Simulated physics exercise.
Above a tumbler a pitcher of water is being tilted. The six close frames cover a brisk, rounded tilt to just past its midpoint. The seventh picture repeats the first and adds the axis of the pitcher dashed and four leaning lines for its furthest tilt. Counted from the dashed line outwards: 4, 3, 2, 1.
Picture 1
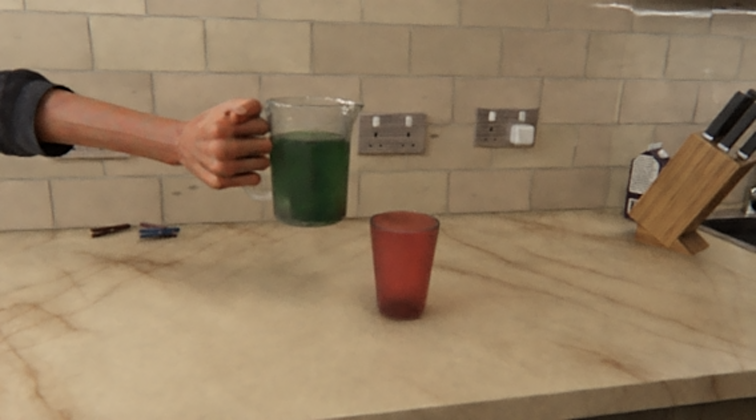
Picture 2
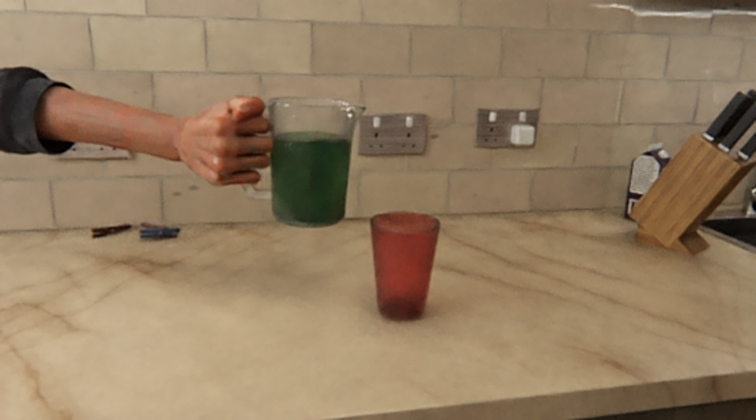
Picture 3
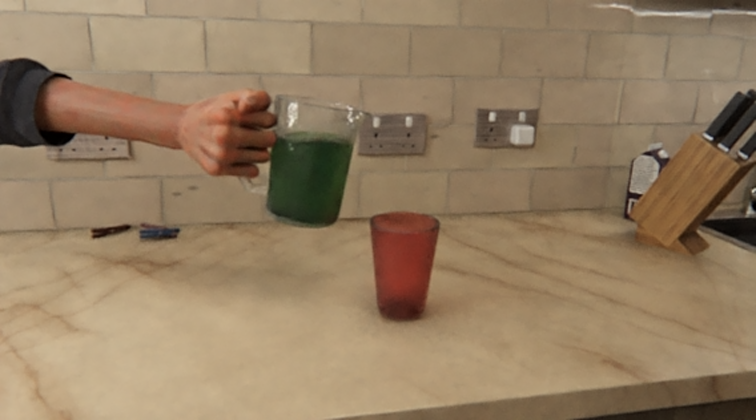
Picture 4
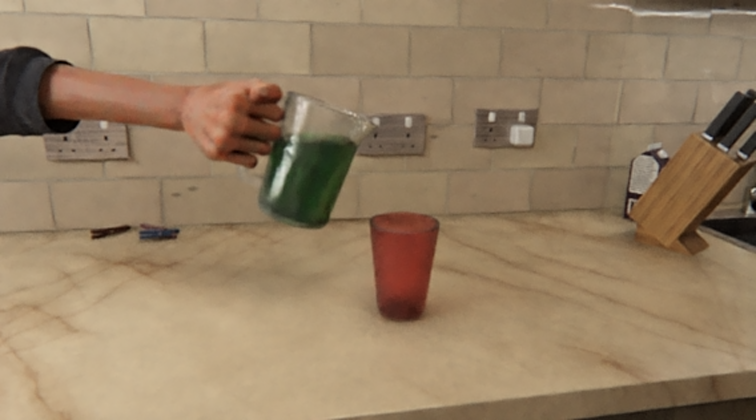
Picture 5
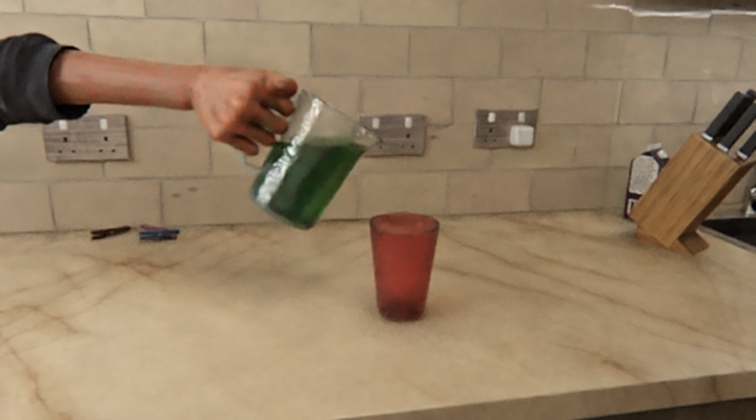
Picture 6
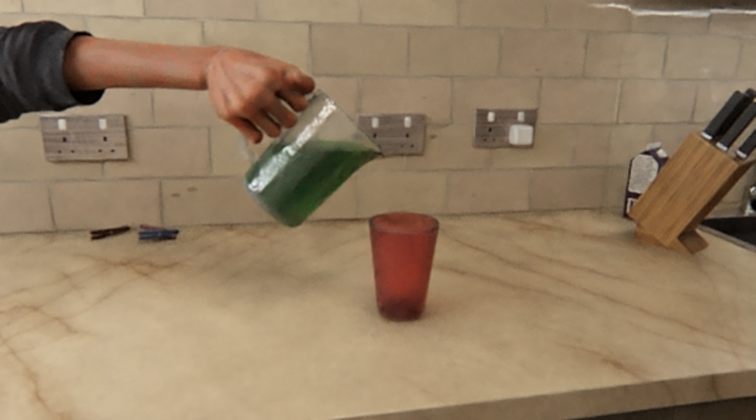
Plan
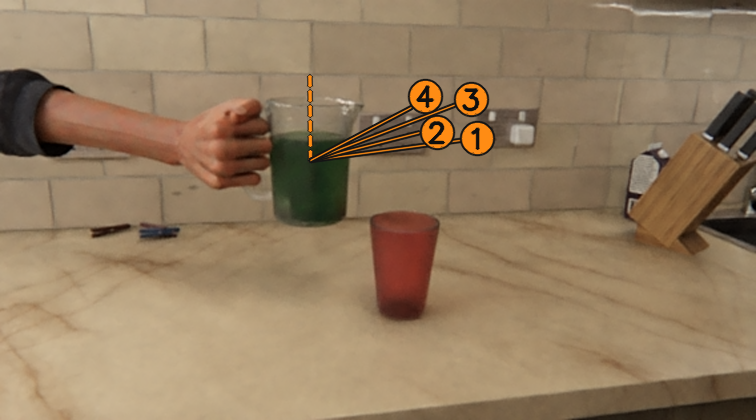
On a kitchen counter, a hand steadily tilts a pitcher of green liquid above a red tumbler.
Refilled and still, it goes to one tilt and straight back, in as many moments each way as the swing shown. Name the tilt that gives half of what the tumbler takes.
The best mark is 3.
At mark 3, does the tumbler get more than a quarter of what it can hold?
Yes, clearly.
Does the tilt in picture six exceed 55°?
No, it does not.
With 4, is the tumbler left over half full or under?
Under half.
In orange, 1 at (460, 140); 2 at (419, 132); 3 at (455, 105); 4 at (411, 107).
With 1, the tumbler ends with about 81 % of what it can hold; 5 % of the water is spilt.
With 2, the tumbler ends with about 67 % of what it can hold.
With 3, the tumbler ends with about 51 % of what it can hold.
With 4, the tumbler ends with about 34 % of what it can hold.
